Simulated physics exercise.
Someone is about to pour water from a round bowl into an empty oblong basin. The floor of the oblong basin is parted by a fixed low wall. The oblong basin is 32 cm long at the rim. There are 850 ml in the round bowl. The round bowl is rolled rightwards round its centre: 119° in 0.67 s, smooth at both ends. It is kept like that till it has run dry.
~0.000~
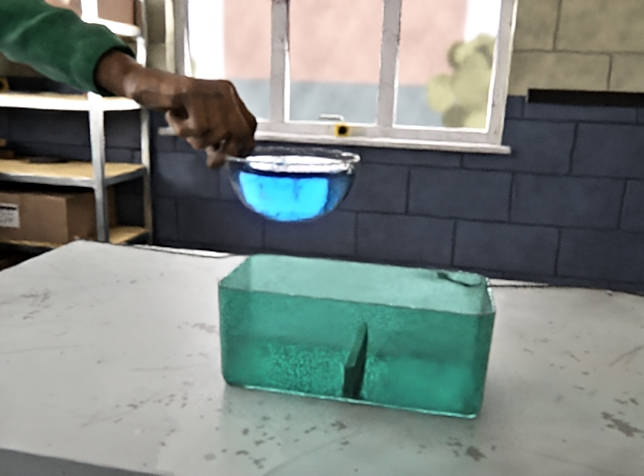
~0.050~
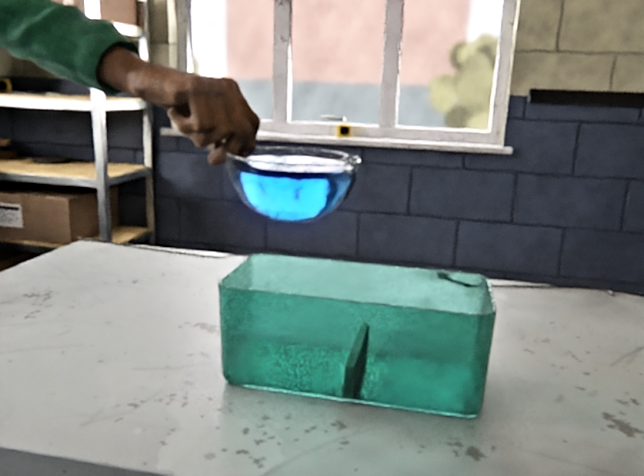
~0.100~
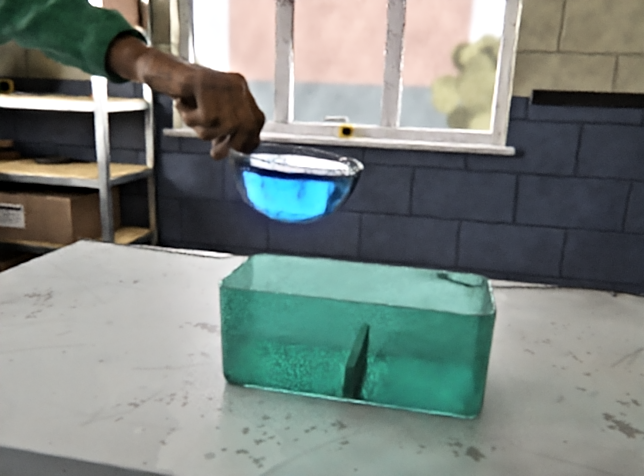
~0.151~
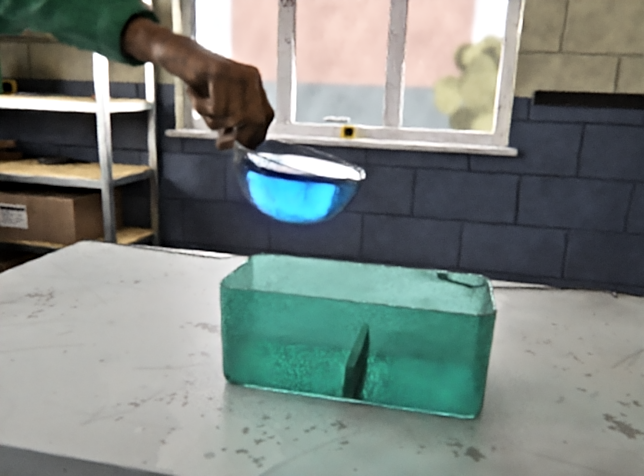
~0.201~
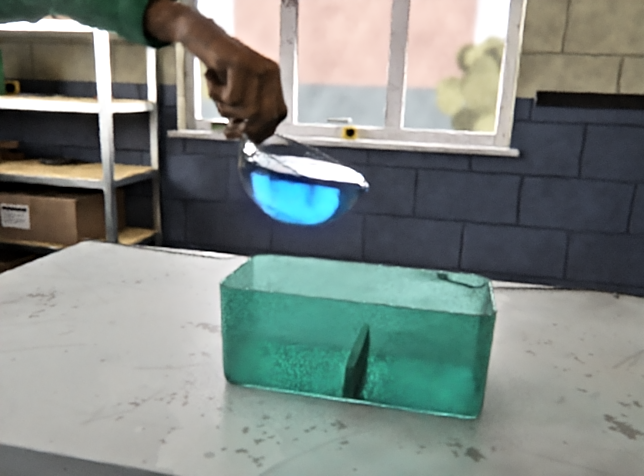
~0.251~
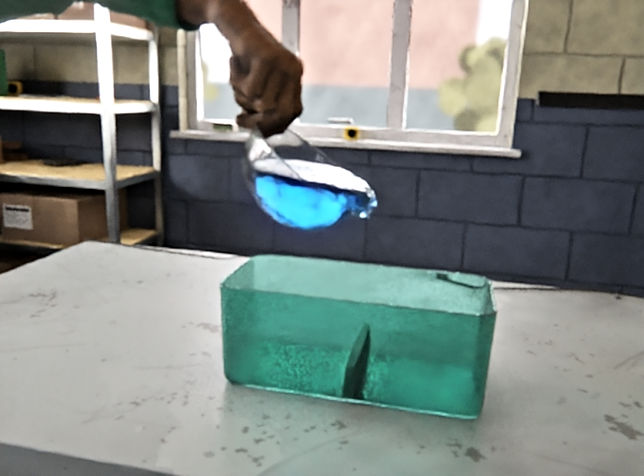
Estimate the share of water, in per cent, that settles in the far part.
About 64 per cent.
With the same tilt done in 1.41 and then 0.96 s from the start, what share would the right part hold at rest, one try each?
In turn about 80 and 75 per cent.
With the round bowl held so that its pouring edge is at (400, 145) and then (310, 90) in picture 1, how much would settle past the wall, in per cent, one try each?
First 70, then 40 per cent.
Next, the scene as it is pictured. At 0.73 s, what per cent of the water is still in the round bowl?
Some 0 per cent.
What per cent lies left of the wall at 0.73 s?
About 24 per cent.
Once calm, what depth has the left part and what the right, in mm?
Some 12 mm on the left and 26 mm on the right.
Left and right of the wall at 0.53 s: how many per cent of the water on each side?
Near 10 on the left, 68 on the right.
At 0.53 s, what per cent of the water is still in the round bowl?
About 5 per cent.
By 0.53 s the tilt is 106° and 5 per cent is still to pour, 11 is left of the wall and 68 right of it.
By 0.73 s the tilt is 119° and 0 per cent is still to pour, 25 is left of the wall and 64 right of it.
By 0.94 s the tilt is 119° and 0 per cent is still to pour, 30 is left of the wall and 68 right of it.
By 1.17 s the tilt is 119° and 0 per cent is still to pour, 33 is left of the wall and 65 right of it.
At rest 34 per cent lies left of the wall, 64 right of it and 2 outside.
